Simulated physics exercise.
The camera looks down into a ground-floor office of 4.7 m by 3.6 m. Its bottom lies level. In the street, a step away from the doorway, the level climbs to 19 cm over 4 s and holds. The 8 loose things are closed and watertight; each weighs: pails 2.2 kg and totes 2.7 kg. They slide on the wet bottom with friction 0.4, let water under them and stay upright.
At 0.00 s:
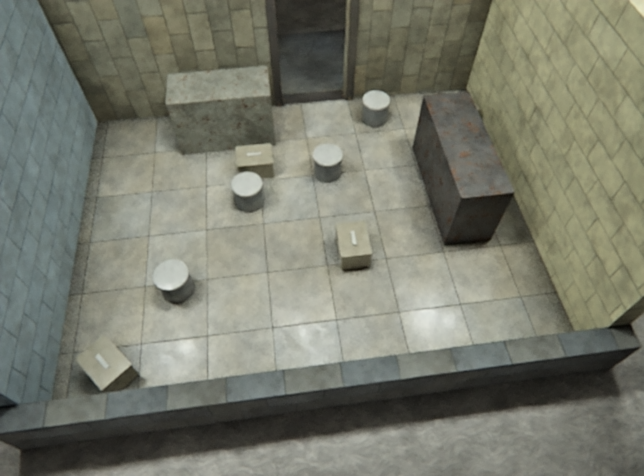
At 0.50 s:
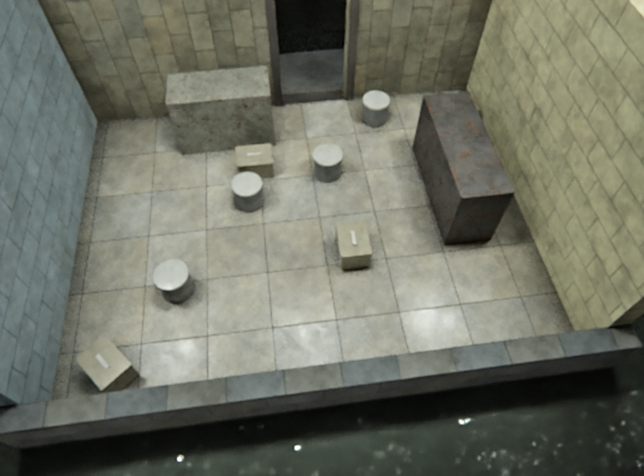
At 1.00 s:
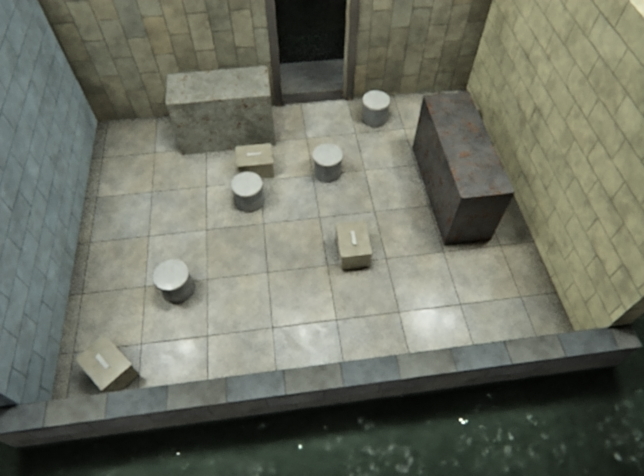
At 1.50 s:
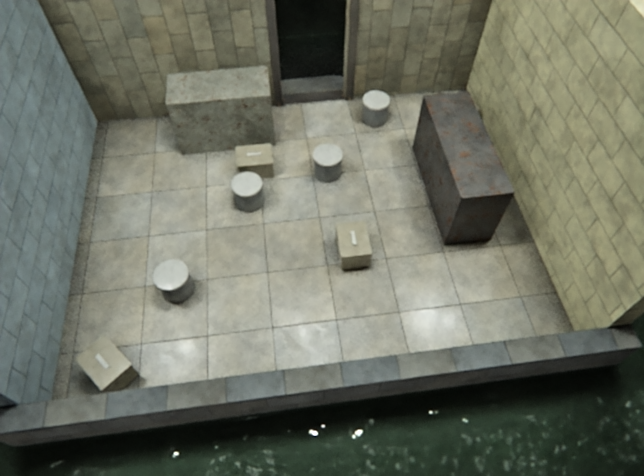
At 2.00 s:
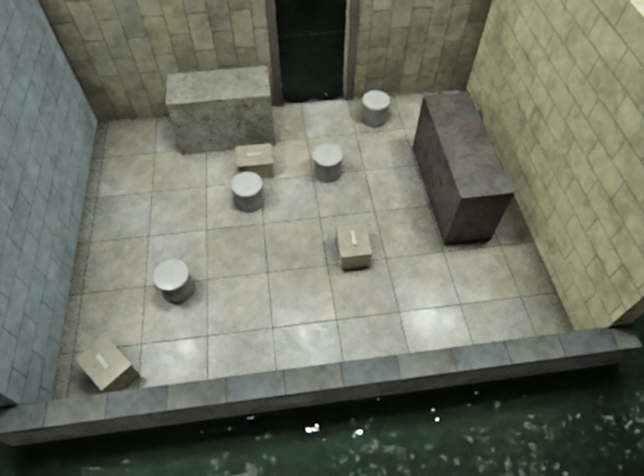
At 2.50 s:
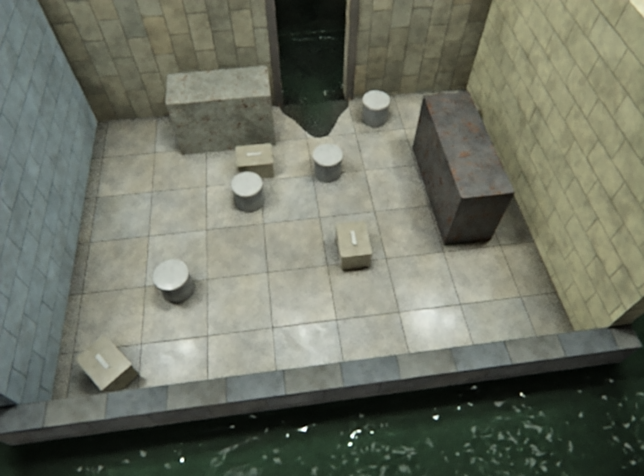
Dark green water spread over the ground outside the low front wall, then filled the back doorway and just began spilling onto the tiled floor, while the scattered pails and boxes stayed put.
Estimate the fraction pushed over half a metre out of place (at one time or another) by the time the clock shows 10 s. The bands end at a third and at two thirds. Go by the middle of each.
That comes to from one to two thirds.
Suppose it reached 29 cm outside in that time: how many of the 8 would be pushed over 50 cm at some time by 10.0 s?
Then 7.
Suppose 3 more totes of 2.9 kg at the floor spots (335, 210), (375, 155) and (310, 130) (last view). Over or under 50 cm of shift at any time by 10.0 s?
In that order: Past it, over, over.
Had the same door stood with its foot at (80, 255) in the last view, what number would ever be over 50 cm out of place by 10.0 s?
Then 6.
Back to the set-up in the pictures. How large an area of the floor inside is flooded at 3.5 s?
Some 2.0 m2.
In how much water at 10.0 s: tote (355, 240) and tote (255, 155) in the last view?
About 8 and 2 cm.
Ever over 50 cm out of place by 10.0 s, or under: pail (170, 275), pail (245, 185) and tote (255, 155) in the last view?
In turn: Under, less, short of it.
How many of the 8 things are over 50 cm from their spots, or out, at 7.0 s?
I count 2.
After 3.5 s 0 of 8 are over 50 cm from their spots; 0 afloat.
After 4.5 s 1 of 8 are over 50 cm from their spots; 0 afloat.
After 7.0 s 2 of 8 are over 50 cm from their spots; 2 afloat.
After 10.0 s 3 of 8 are over 50 cm from their spots, and 3 have been at some point; 4 afloat.
